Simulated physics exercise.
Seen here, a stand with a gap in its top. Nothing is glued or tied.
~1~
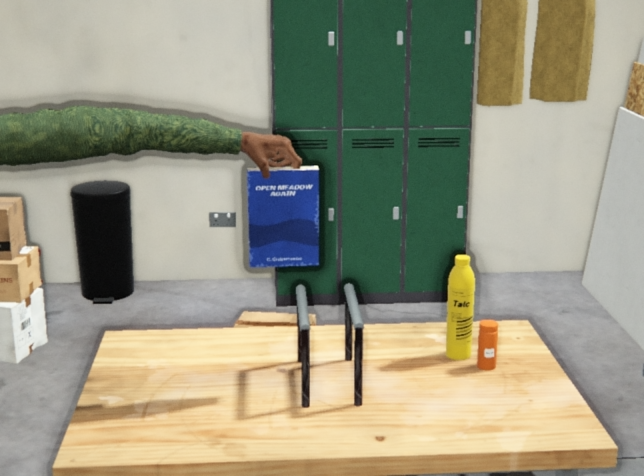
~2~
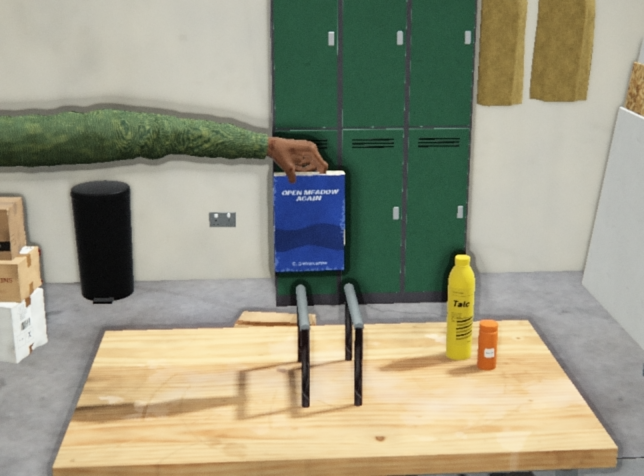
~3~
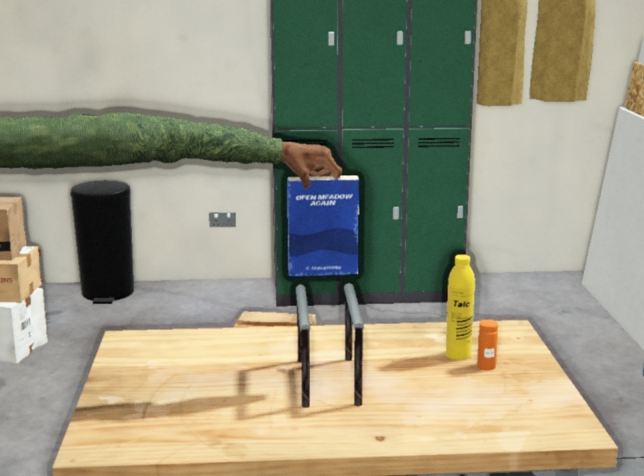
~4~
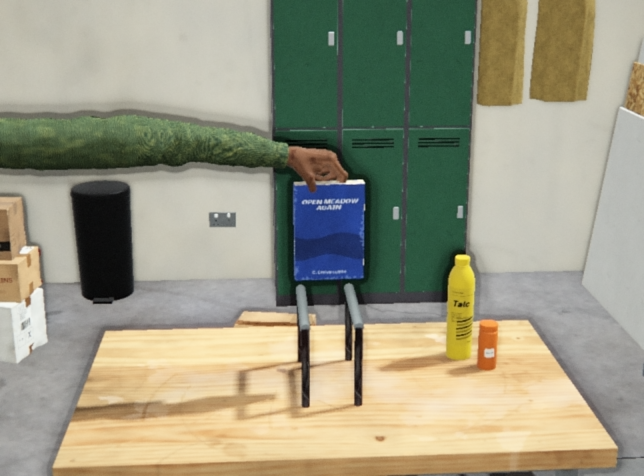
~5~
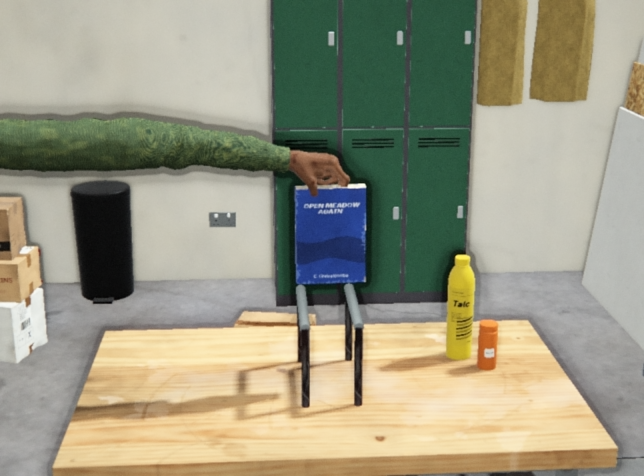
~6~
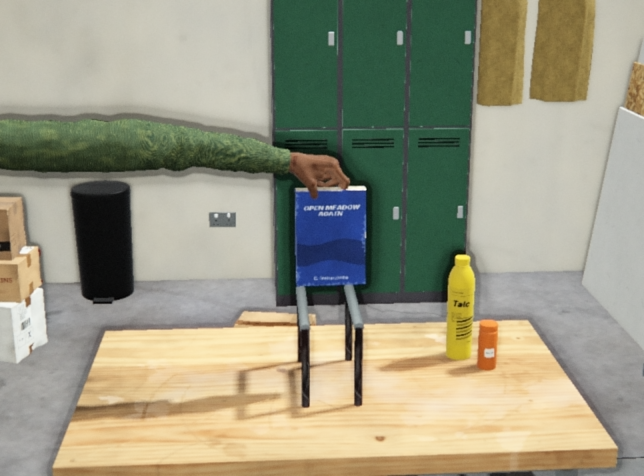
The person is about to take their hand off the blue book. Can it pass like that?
In the end the book lodges.
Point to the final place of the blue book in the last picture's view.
At about (330, 257).
Then, 0.20 s on from there, blue book shifted a little near (330, 256).
Then, 0.60 s on from there, blue book resting near (330, 255).
In the end, moved from the start, blue book; the other 2 unmoved. At the end, from the last picture's camera, blue book near (330, 257). The book stays on top.
